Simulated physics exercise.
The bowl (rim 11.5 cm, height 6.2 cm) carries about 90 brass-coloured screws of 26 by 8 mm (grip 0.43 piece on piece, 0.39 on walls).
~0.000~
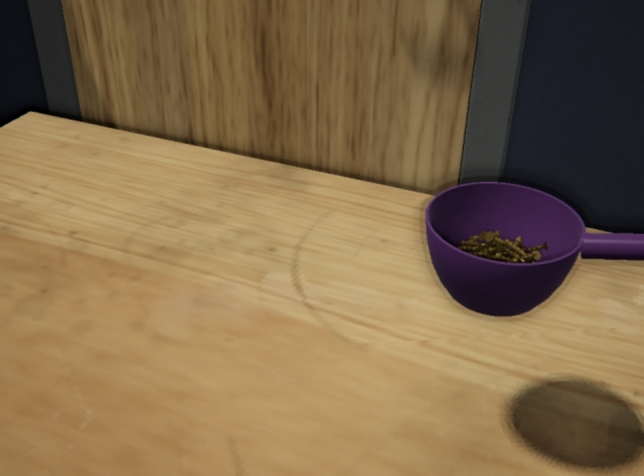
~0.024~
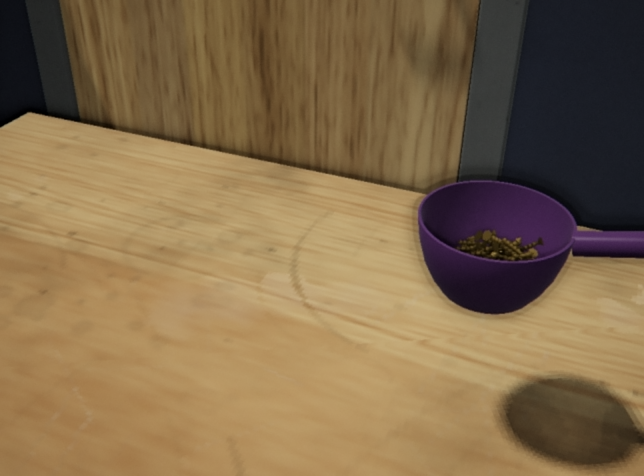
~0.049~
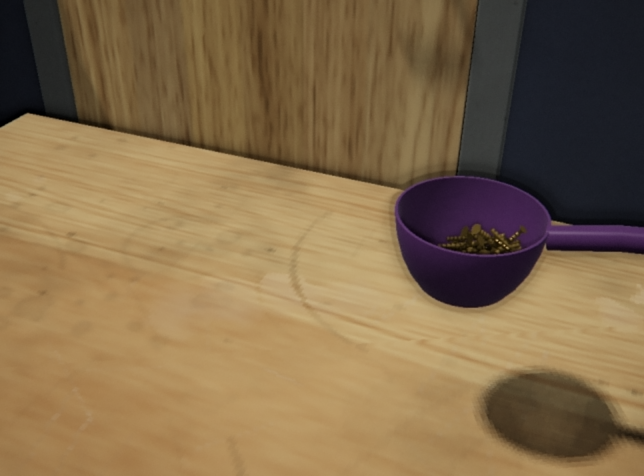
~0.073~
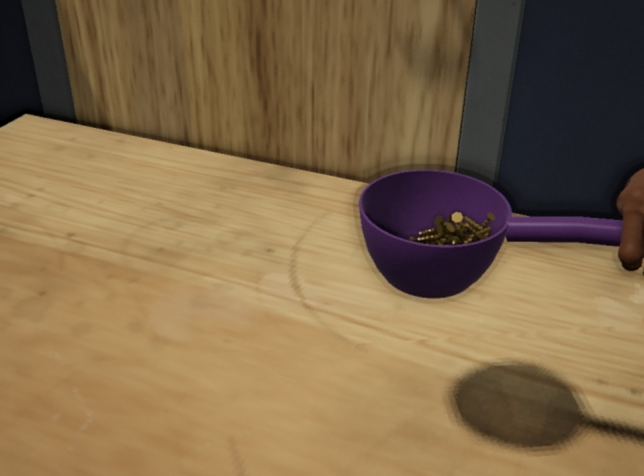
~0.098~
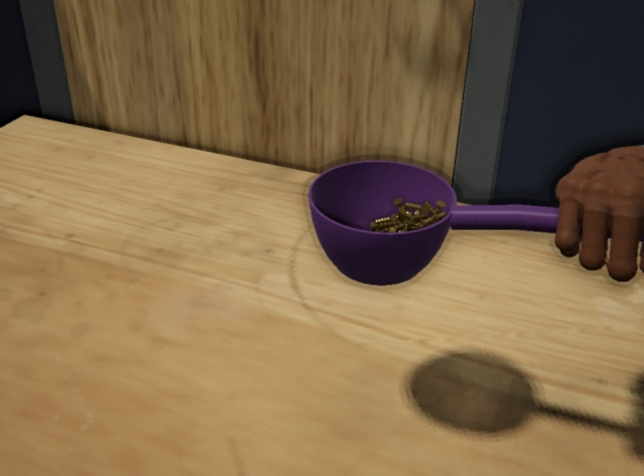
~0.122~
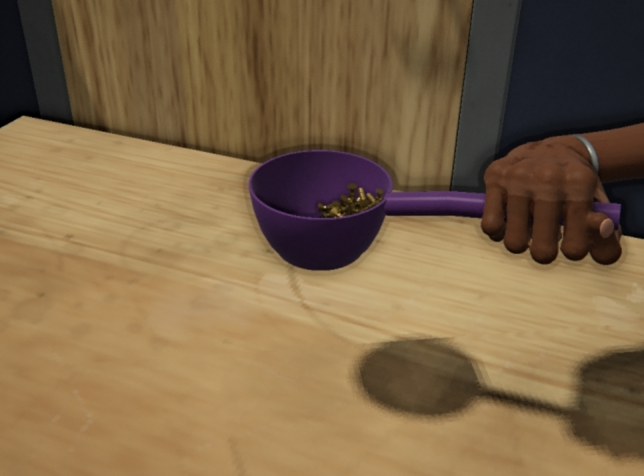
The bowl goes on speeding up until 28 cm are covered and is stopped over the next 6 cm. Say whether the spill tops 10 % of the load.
Lost: Above.
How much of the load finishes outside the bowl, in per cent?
Roughly 30 per cent.
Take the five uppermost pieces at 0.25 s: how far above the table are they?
Roughly 29 cm.
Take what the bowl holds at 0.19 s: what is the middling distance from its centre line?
About 2.5 cm.
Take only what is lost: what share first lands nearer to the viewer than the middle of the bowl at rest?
Roughly 10 per cent.
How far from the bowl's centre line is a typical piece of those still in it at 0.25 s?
Roughly 3.5 cm.
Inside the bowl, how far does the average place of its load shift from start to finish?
About 1.5 cm.
After 0.19 s, tilt 0 degrees; bowl 100 %; middle of all pieces near (134, 182).
After 0.25 s, tilt 0 degrees; bowl 85 %, in the air 15 %; middle of all pieces near (89, 143).
After 0.30 s, tilt 0 degrees; bowl 75 %, in the air 25 %; middle of all pieces near (78, 130).
After 0.35 s, tilt 0 degrees; bowl 70 %, in the air 30 %; middle of all pieces near (72, 130).
At rest (0.9 s), bowl 70 %, fallen left of where it stops 30 %.
